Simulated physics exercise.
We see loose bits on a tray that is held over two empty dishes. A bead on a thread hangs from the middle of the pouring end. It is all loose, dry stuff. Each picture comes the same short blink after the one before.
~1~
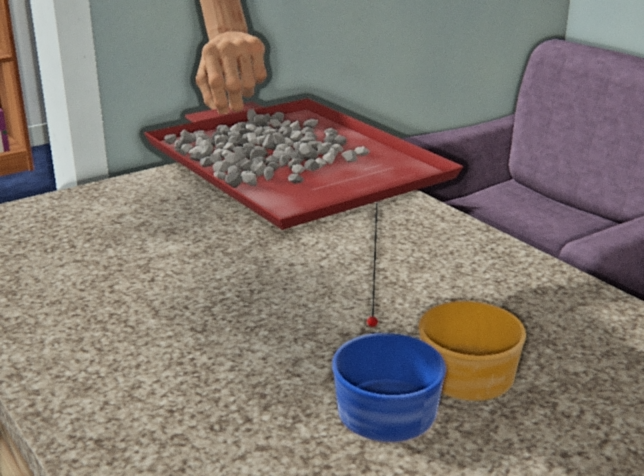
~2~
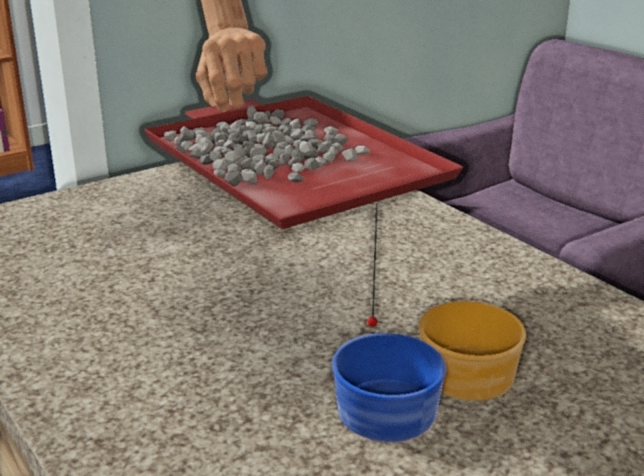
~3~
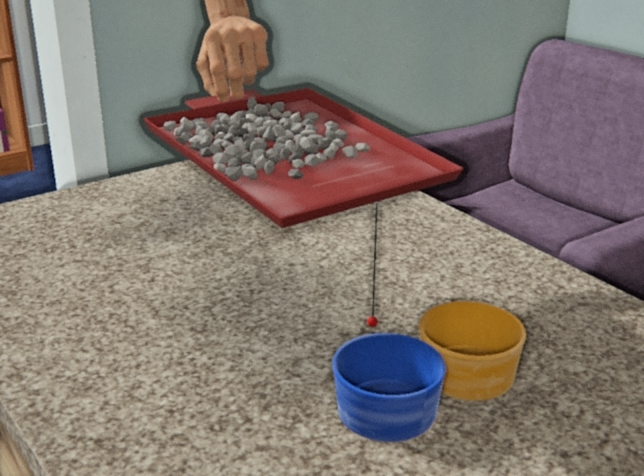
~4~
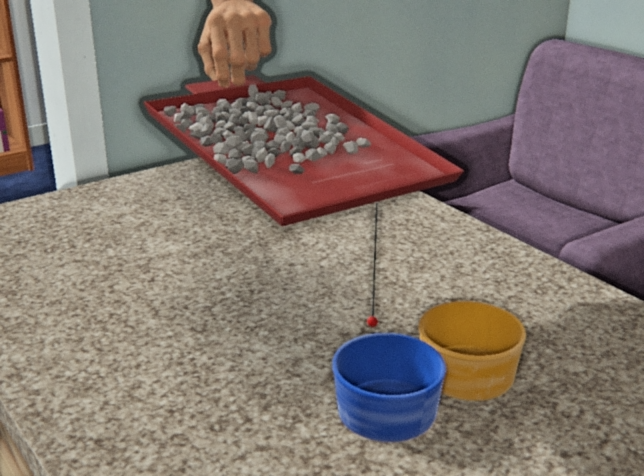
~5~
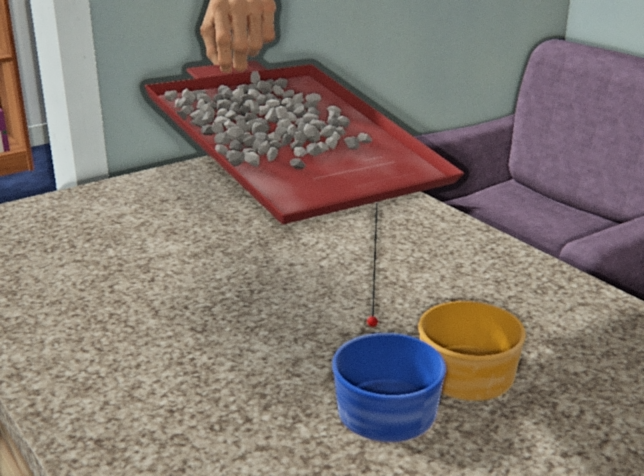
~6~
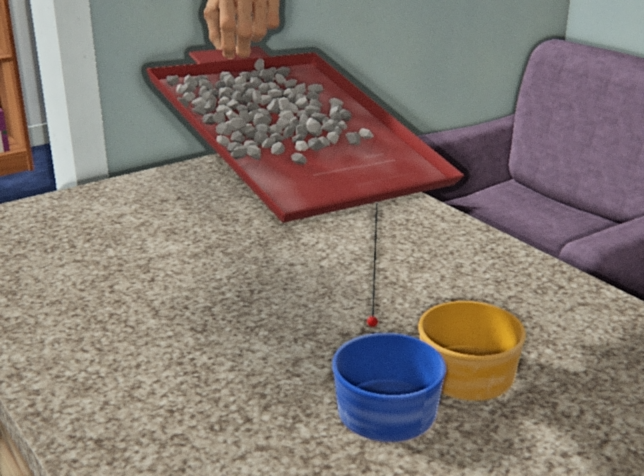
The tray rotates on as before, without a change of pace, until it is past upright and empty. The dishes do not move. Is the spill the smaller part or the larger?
The two hold more than half of the load.
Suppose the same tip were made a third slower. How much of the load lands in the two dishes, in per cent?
Close to 90 per cent.
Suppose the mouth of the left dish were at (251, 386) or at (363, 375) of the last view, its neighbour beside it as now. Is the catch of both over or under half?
First the smaller part, then over half.
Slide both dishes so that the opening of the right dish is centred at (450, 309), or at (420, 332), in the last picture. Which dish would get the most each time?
The first try: The right dish. The second: The right dish.
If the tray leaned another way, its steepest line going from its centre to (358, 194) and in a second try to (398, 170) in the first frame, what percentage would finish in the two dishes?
First some 60, then 50 per cent.
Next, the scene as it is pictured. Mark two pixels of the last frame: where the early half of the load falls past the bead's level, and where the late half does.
Around (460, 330) and then (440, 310).
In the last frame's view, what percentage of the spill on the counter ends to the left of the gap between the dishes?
Some 30 per cent.
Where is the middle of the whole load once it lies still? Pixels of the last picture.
Near (463, 370).
Soon, tray tipped steeply; about two thirds on the tray; a stray few in the left dish; a stray few in the right dish; about a third in the air.
A while on, tray tipped past a quarter turn; a small part on the tray; about a quarter in the left dish; about half in the right dish; about a quarter outside both; a small part in the air.
Towards the end, tray tipped past a quarter turn; about a quarter in the left dish; about half in the right dish; about a quarter outside both.
Finally, tray tipped past a quarter turn; about a quarter in the left dish; about half in the right dish; about a quarter outside both.
